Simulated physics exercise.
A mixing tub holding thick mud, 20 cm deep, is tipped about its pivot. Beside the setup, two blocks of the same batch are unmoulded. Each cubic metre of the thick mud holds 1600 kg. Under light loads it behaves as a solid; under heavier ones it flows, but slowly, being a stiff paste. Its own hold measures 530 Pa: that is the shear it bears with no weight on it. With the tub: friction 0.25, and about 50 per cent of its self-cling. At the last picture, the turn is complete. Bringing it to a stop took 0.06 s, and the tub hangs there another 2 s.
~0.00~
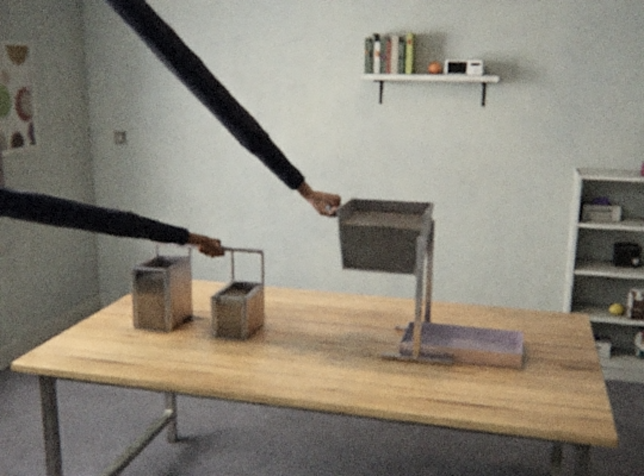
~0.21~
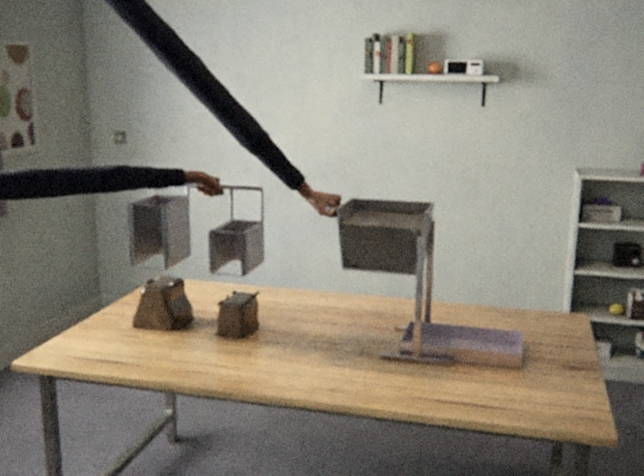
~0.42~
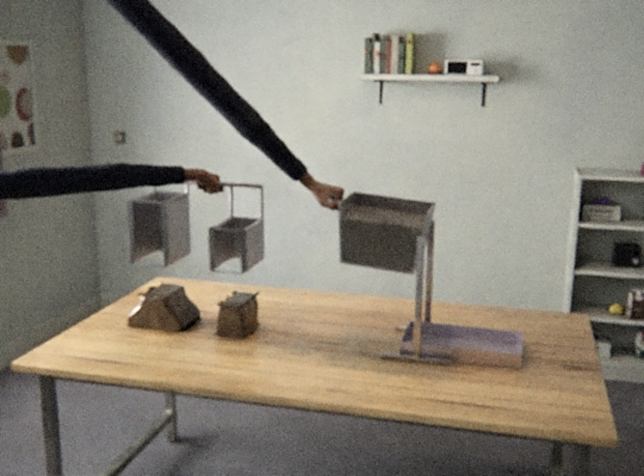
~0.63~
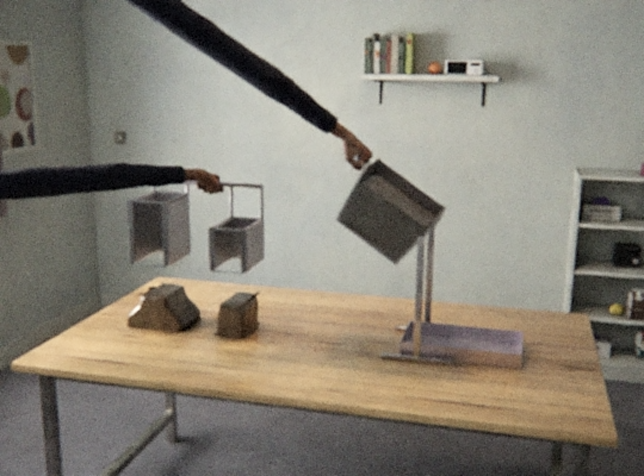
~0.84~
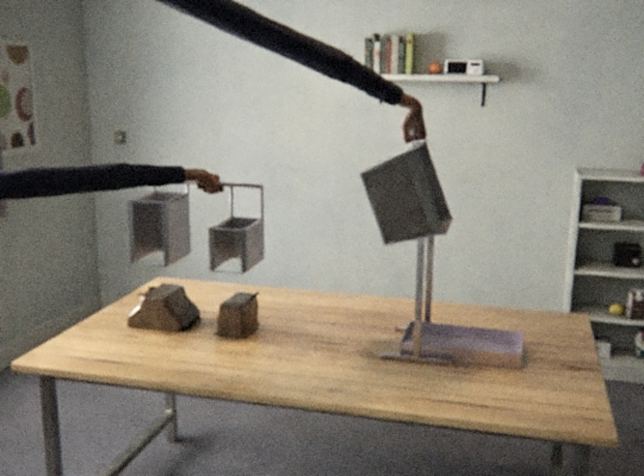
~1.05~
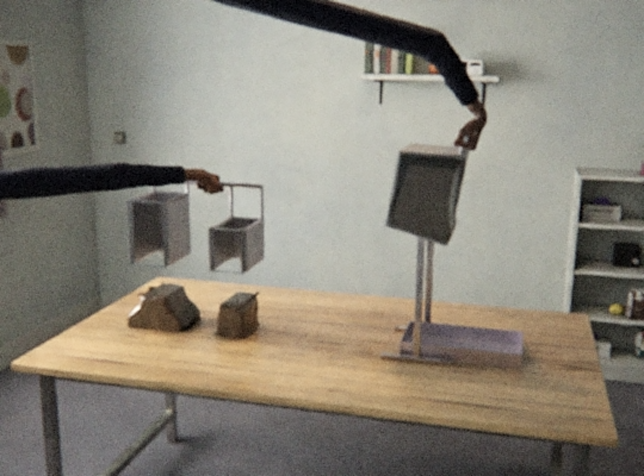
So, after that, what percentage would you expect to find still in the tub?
I would expect about 0 % still in the tub.
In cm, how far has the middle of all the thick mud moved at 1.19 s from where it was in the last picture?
I'd put the distance at about 10 centimetres.
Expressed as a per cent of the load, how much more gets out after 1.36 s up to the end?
Around 25 % of the whole load.
After 1.19 s, the tub is at 99 degrees and holds 56 %.
After 1.36 s, the tub is at 99 degrees and holds 24 %.
After 1.53 s, the tub is at 99 degrees and holds 9 %.
After 1.70 s, the tub is at 99 degrees and holds 0 %.
After 3.05 s, at the end, the tub is at 99 degrees and holds 0 %.
